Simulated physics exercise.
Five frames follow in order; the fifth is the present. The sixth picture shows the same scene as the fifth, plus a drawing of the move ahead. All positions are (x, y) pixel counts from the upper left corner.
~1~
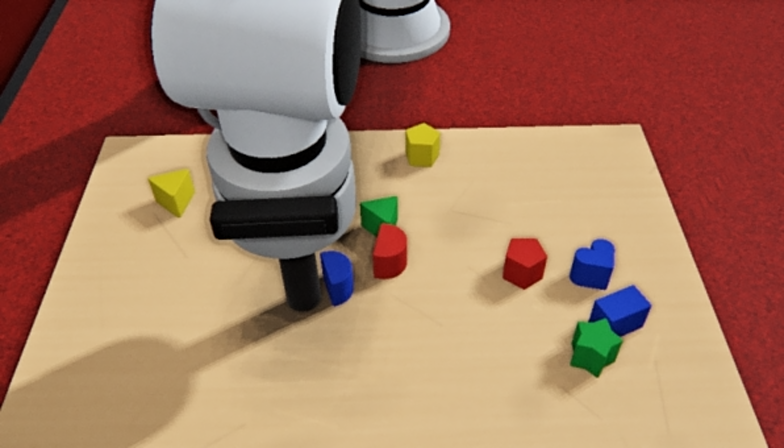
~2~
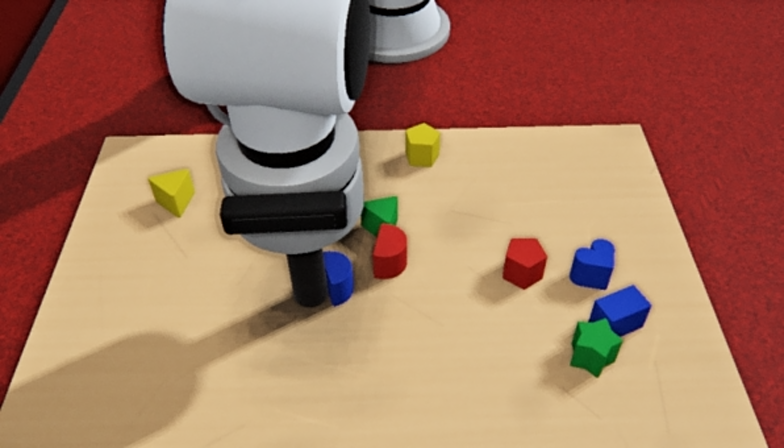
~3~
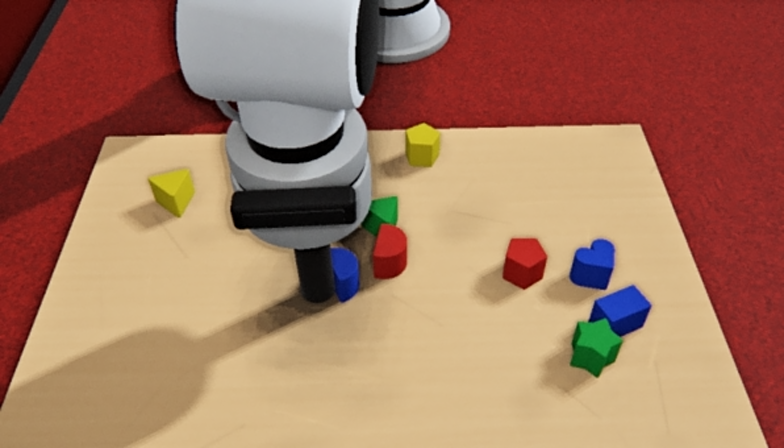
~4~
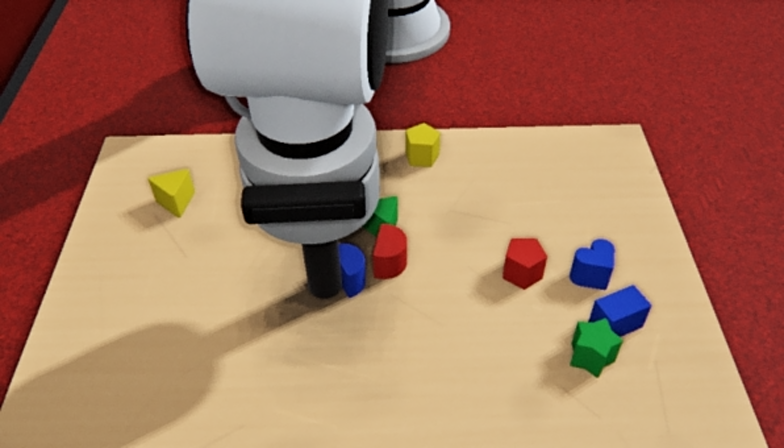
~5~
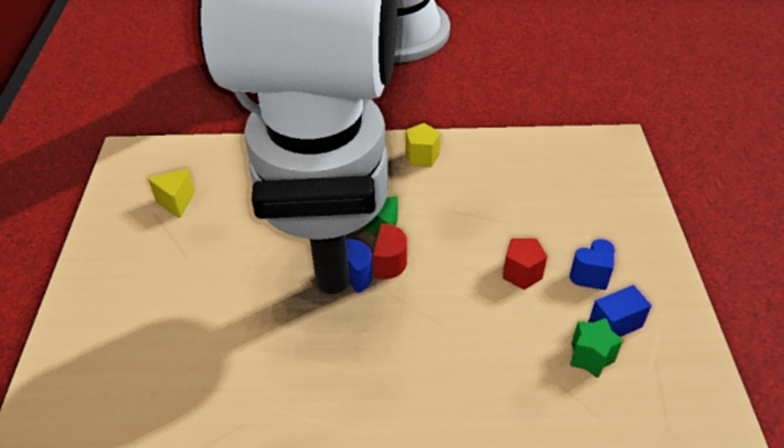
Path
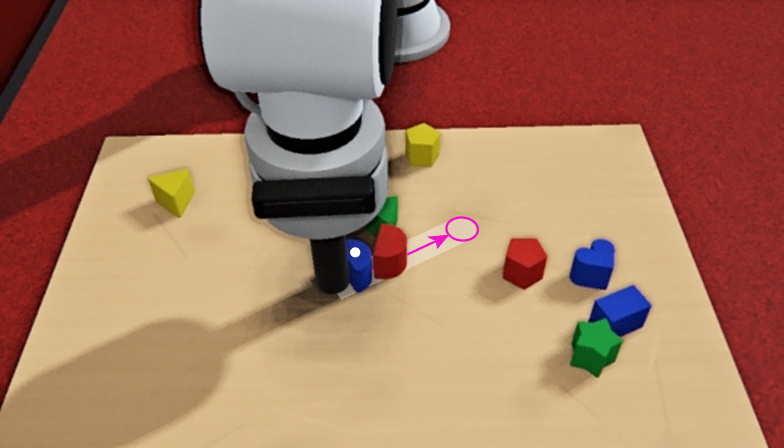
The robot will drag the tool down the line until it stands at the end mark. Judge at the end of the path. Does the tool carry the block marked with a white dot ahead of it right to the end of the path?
I'd say yes.
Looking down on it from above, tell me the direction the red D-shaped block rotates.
Anticlockwise, looking down.
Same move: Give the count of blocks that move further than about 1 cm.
I foresee two blocks being moved.
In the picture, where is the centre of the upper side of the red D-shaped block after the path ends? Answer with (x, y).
At the end it should sit near (512, 192).
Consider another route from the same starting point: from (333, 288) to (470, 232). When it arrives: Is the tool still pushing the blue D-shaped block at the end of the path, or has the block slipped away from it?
That block remains ahead.
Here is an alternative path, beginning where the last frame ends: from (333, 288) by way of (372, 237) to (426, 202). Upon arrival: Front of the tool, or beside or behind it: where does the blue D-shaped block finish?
I'm fairly sure the blue D-shaped block slides away from the front of the tool at some point.
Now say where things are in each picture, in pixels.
Tool's lower end at (304, 298); blue D-shaped block at (336, 265); green triangular block at (382, 207); red D-shaped block at (390, 240); red pentagon at (526, 251), in the first picture.
Tool at (311, 294); blocks still, in the second picture.
Tool at (318, 290); blue D-shaped block at (342, 261), in the third picture.
Tool at (325, 286); blue D-shaped block at (348, 257), in the fourth picture.
Tool at (333, 282); blue D-shaped block at (355, 252); green triangular block partly hidden; red D-shaped block at (390, 240); red pentagon at (526, 251), in the fifth picture.
Drawn move, from (333, 288) directly to (462, 229); the dot is on the blue D-shaped block.
What follows on the original path. One third of the way, tool at (379, 261); blue D-shaped block at (402, 233); red D-shaped block at (429, 226), turned 25° anticlockwise.
Two thirds of the way, tool at (422, 241); blue D-shaped block at (445, 214); green triangular block at (383, 203), turned 25° anticlockwise; red D-shaped block at (471, 208), turned 25° anticlockwise.
At the end, tool at (463, 222); blue D-shaped block at (486, 196); green triangular block at (383, 203), turned 25° anticlockwise; red D-shaped block at (512, 192), turned 20° anticlockwise; red pentagon still.
